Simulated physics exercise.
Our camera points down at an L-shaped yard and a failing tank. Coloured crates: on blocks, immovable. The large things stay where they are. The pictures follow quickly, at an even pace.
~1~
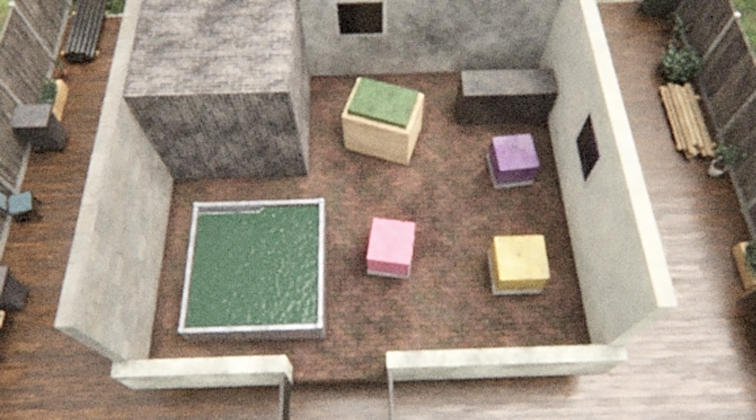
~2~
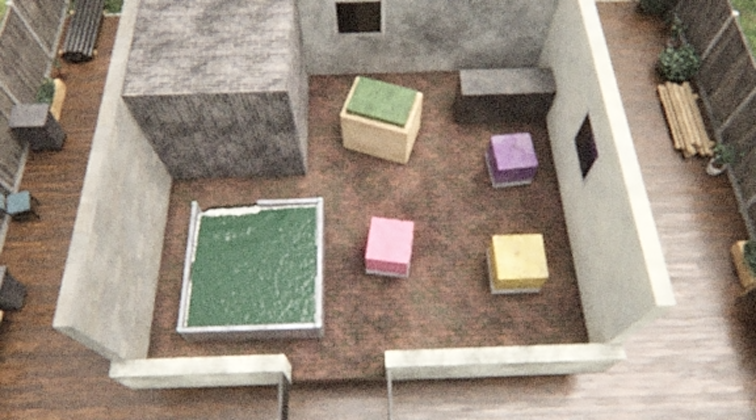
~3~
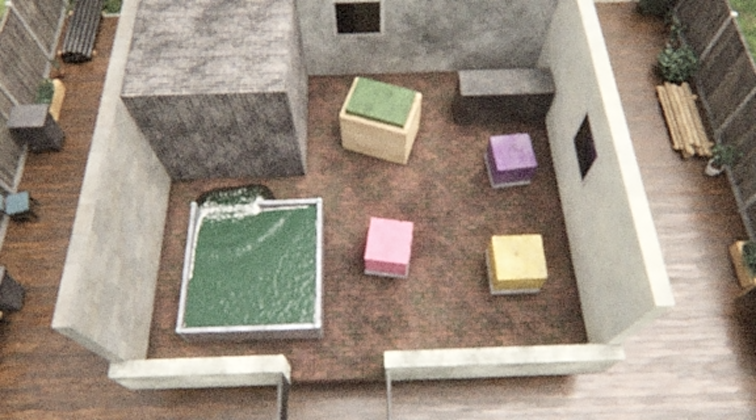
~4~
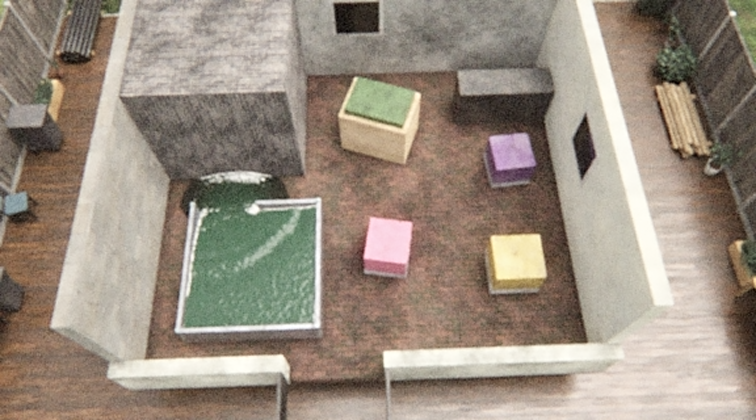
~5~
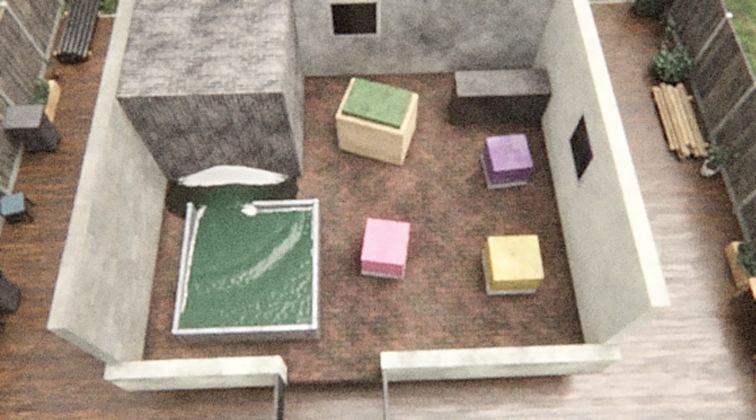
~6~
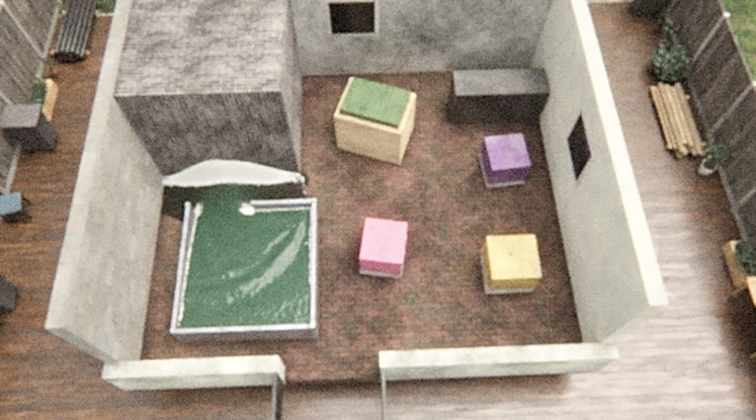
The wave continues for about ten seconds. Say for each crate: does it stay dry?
Purple crate: No, it gets wet; pink crate: Yes, it stays dry; yellow crate: Yes, it stays dry.
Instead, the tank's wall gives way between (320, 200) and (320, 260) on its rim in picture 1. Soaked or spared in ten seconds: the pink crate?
As far as I can tell, the pink crate is overrun.
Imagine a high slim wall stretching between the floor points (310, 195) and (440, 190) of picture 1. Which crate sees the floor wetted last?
Looks like the yellow one.
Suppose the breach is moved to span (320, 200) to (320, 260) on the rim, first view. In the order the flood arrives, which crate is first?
It's the crate marked pink.
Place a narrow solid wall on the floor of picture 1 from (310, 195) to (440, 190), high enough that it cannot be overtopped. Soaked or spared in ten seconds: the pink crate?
In short: Pink is spared.
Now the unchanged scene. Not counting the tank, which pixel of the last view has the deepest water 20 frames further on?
I'd point to (171, 370).
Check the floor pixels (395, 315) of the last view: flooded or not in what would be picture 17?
That spot: Waterless.
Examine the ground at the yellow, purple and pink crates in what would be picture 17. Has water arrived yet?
Yellow crate dry, purple crate dry, pink crate wet.
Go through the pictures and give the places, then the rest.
In the first frame, the open tank at (256, 264) is whole and still.
In the second frame, water pours out on the open tank's far side and has run to a hidden place.
In the third frame, the front is at (266, 192), out from the gap on the open tank's far side.
In the fourth frame, the front is at (275, 178), out from the gap on the open tank's far side.
In the fifth frame, the front is at (291, 178), out from the gap on the open tank's far side.
In the sixth frame, water pours out on the open tank's far side and has run to (304, 177).
A moment on, water covers 15 % of the floor; the purple crate not reached, the pink crate not reached, the yellow crate not reached.
Next, water covers 25 % of the floor; the purple crate not reached, the pink crate water round its plinth, the yellow crate not reached.
Then, water covers 45 % of the floor; the purple crate water round its plinth, the pink crate water round its plinth, the yellow crate water round its plinth.
Later, water covers 75 % of the floor; the purple crate water round its plinth, the pink crate water round its plinth, the yellow crate water round its plinth.
In the end, water covers 85 % of the floor; the purple crate was topped, the pink crate stayed above the water, the yellow crate stayed above the water.
